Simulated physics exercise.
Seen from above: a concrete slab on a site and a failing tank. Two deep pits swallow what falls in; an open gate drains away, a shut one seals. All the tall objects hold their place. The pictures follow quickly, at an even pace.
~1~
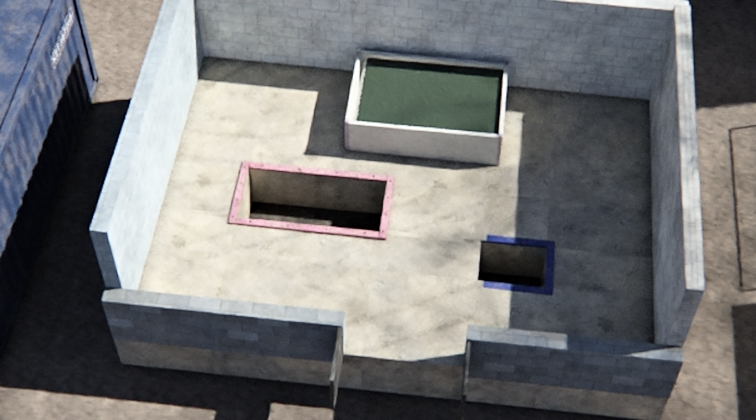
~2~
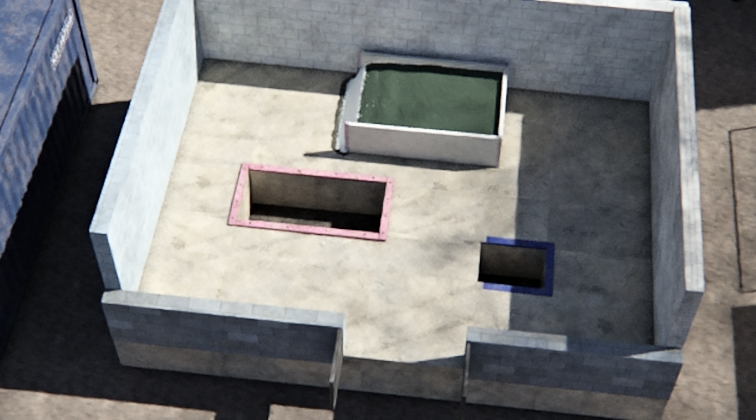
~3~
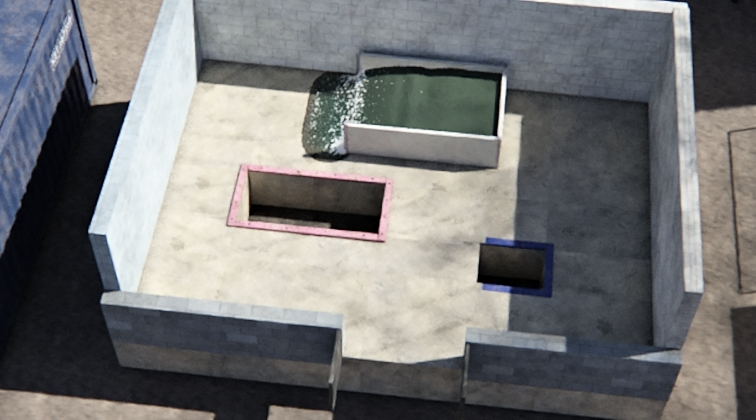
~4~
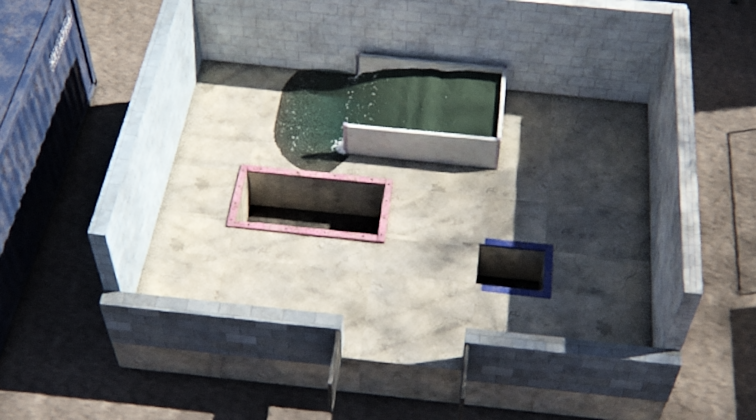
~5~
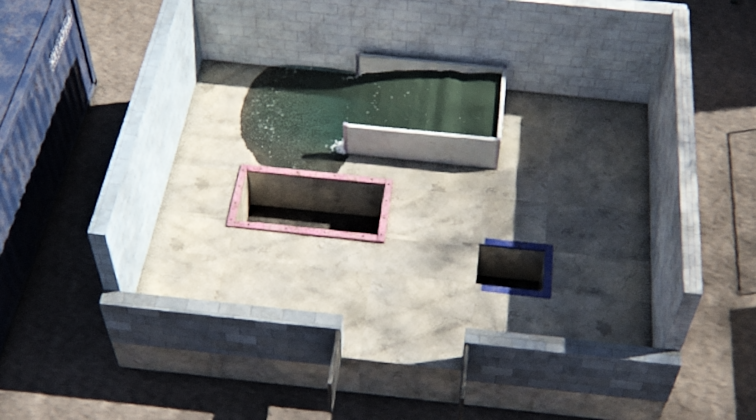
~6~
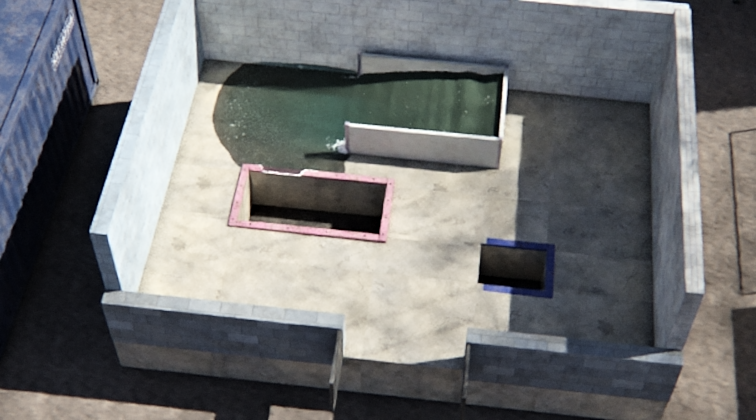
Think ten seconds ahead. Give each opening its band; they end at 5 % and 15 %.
One by one: The gate takes less than 5 %; the blue pit takes between 5 and 15 %; the pink pit takes more than 15 %.
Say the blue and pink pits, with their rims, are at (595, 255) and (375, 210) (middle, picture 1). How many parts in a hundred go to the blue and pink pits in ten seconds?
Roughly, in per cent: Blue 8, pink 6.
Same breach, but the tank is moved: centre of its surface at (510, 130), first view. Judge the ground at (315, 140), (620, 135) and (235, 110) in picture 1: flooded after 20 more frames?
As listed: Under water, no water, wet.
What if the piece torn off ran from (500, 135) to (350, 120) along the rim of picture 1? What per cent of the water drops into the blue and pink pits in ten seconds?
In per cent: Blue 25, pink 20.
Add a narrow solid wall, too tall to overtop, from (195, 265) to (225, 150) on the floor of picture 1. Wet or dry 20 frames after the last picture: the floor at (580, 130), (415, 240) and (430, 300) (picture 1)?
In that order: No water, no water, free of water.
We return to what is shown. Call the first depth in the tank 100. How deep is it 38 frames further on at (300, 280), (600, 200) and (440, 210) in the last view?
In turn 10, 0 and 0 in a hundred.
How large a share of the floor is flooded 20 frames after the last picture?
Near 35 in a hundred.
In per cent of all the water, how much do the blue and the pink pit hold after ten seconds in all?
In turn 8 and 18 per cent.
A moment on, water covers 20 % of the floor; the gate 0 %, the blue pit 0 %, the pink pit 1 %.
Next, water covers 25 % of the floor; the gate 0 %, the blue pit 0 %, the pink pit 2 %.
Then, water covers 35 % of the floor; the gate 0 %, the blue pit 0 %, the pink pit 5 %.
Later, water covers 65 % of the floor; the gate 1 %, the blue pit 0 %, the pink pit 15 %.
In the end, water covers 85 % of the floor; the gate 3 %, the blue pit 7 %, the pink pit 19 %.
